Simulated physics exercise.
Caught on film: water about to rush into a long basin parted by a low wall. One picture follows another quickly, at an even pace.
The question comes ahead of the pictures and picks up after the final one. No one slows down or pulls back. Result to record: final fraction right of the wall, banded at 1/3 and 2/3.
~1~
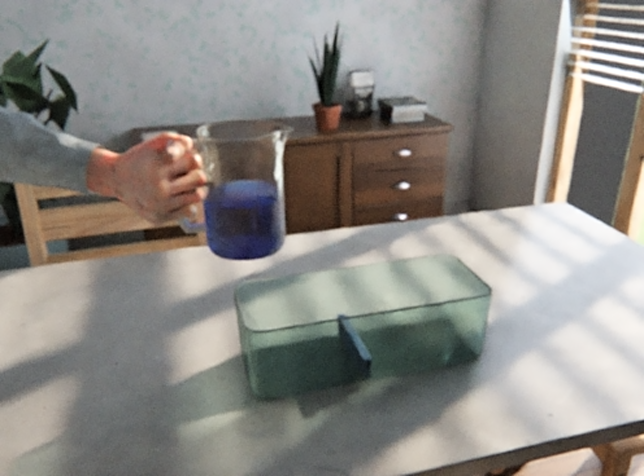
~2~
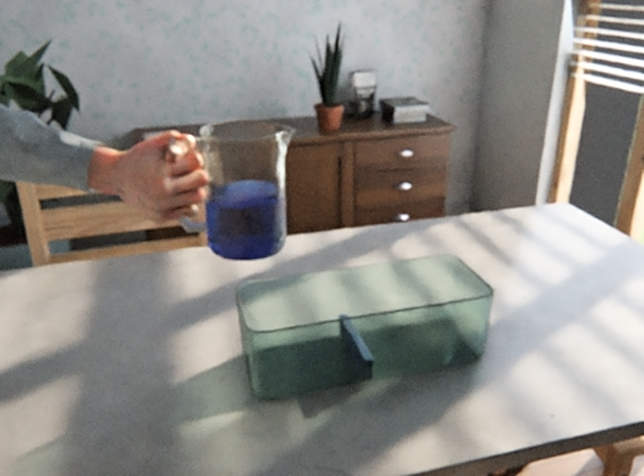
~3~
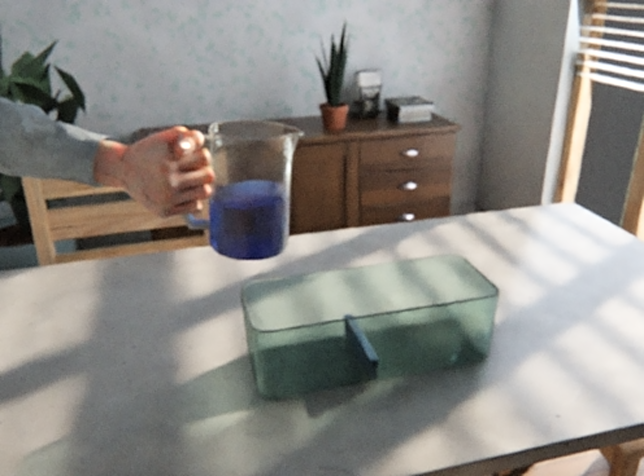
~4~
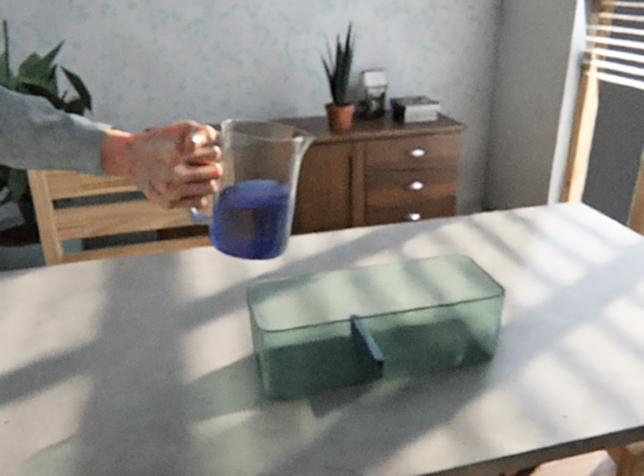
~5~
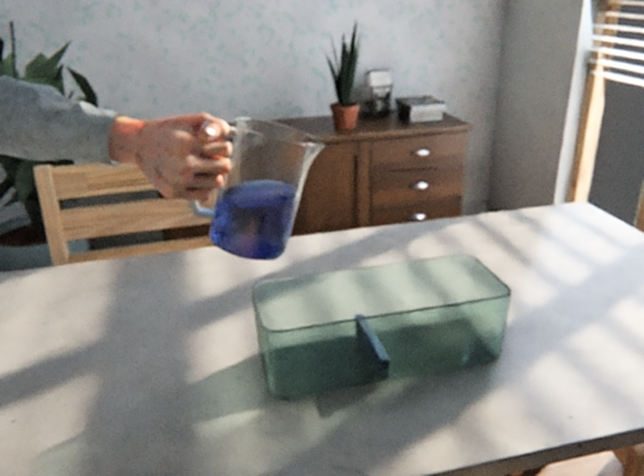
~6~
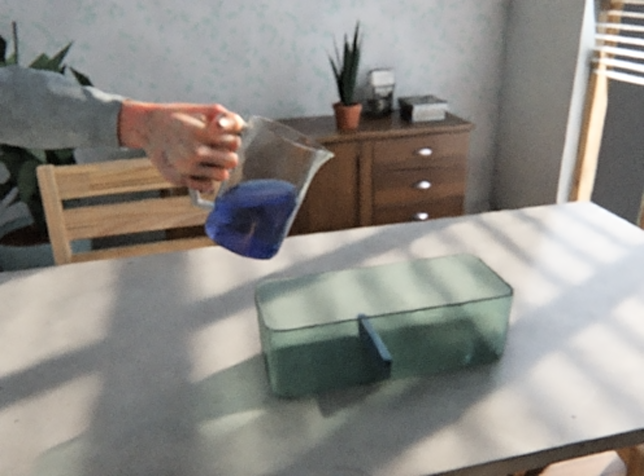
The portion right of the wall will surpass two thirds.
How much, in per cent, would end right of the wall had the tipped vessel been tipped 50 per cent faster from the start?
It comes to some 80 per cent.
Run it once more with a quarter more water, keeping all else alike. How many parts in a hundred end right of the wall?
About 85 parts in a hundred, give or take.
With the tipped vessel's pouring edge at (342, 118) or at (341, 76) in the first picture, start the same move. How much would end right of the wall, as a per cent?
The first gives 90 %, the second 90 %.
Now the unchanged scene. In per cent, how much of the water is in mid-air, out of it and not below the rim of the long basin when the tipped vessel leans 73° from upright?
Share in flight: Approx. 0 %.
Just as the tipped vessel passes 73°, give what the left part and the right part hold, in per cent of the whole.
Left part close to 0 in a hundred, right part close to 0.
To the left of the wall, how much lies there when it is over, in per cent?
I'd put it near 15 per cent.
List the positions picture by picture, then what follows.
In the first frame, it leans 0°; its right rim is at (292, 127); the water meets the walls at (205, 195) and (279, 187); the long basin's rim runs from (240, 308) to (473, 273); the wall's top is at (353, 336).
In the second frame, it leans 1°; its right rim is at (295, 128); the water meets the walls at (207, 196) and (281, 187).
In the third frame, it leans 5°; its right rim is at (304, 131); the water meets the walls at (212, 196) and (286, 187).
In the fourth frame, it leans 10°; its right rim is at (314, 136); the water meets the walls at (216, 195) and (291, 187).
In the fifth frame, it leans 18°; its right rim is at (325, 144); the water meets the walls at (219, 196) and (297, 187).
In the sixth frame, it leans 27°; its right rim is at (333, 154); the water meets the walls at (215, 202) and (300, 187).
A moment on, the tilt is 73° and 98 per cent is still to pour, 0 is left of the wall and 0 right of it.
Next, the tilt is 95° and 56 per cent is still to pour, 2 is left of the wall and 19 right of it.
Then the tilt is 98° and 16 per cent is still to pour, 6 is left of the wall and 67 right of it.
Later the tilt is 98° and 3 per cent is still to pour, 11 is left of the wall and 82 right of it.
In the end 16 per cent lies left of the wall, 82 right of it and 1 outside.
